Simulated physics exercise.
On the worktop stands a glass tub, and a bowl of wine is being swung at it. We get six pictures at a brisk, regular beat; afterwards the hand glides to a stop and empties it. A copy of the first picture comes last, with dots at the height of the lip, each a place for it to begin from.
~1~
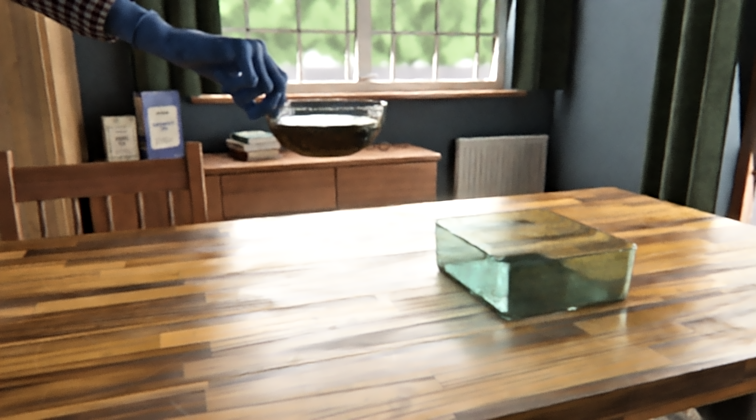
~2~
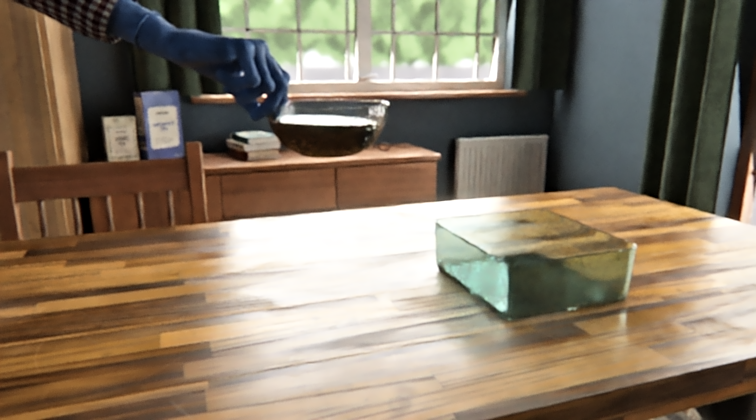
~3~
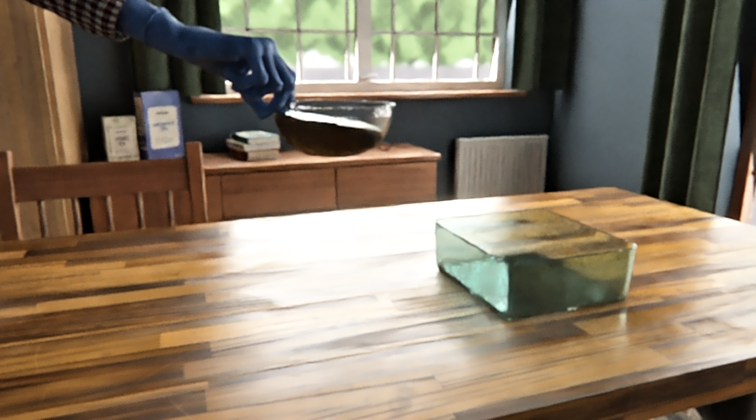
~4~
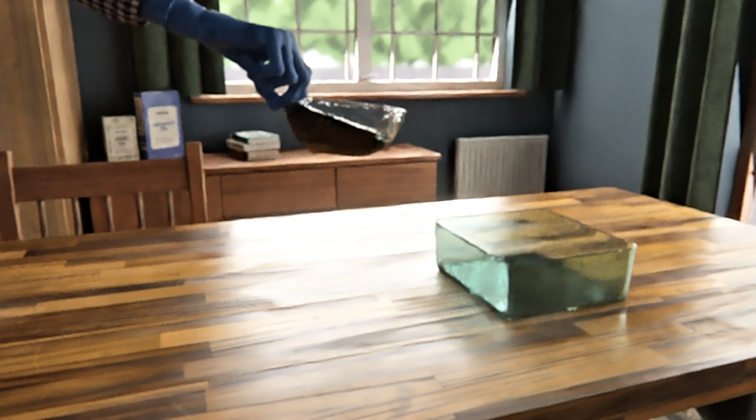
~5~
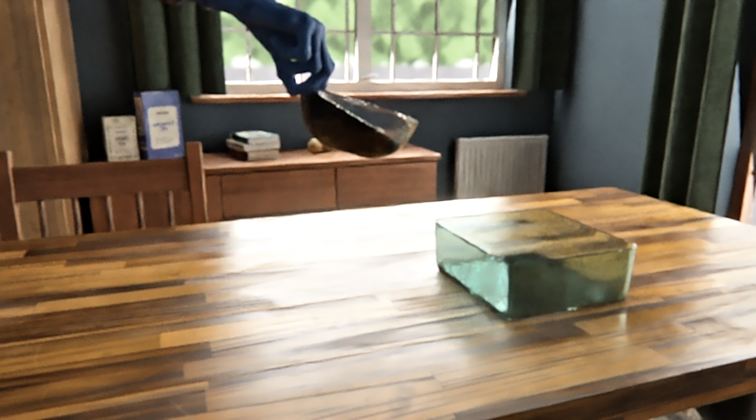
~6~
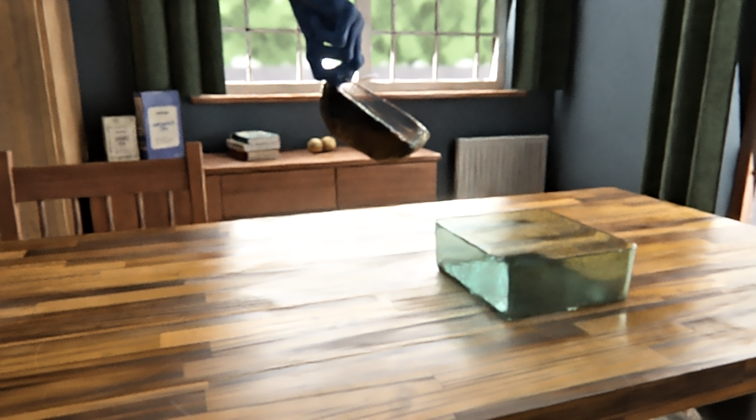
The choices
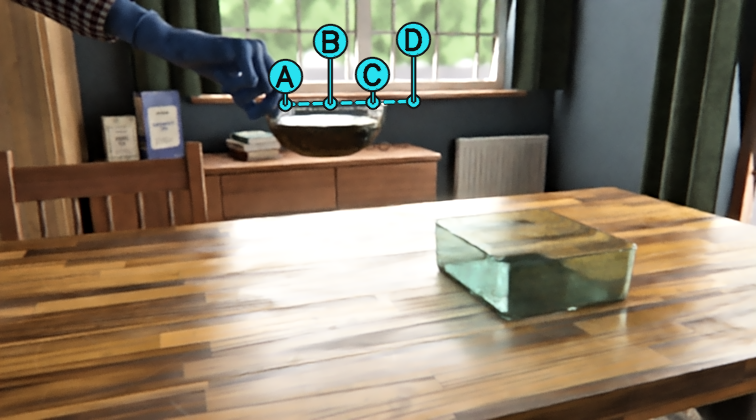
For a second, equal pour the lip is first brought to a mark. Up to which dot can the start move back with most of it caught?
The limit is B.
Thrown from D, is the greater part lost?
No, not at all.
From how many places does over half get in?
Three of them.
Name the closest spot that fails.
A.
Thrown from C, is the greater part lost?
No, that is safe.
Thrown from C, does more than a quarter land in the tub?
Yes.
In cyan, A at (285, 104); B at (330, 103); C at (372, 102); D at (413, 101).
Choosing A, about 7 % lands in the tub, 88 % falls short and 5 % goes beside or beyond.
Choosing B, about 68 % lands in the tub, 9 % falls short and 22 % goes beside or beyond.
Choosing C, about 68 % lands in the tub, 6 % falls short and 27 % goes beside or beyond.
Choosing D, about 76 % lands in the tub, 13 % falls short and 11 % goes beside or beyond.
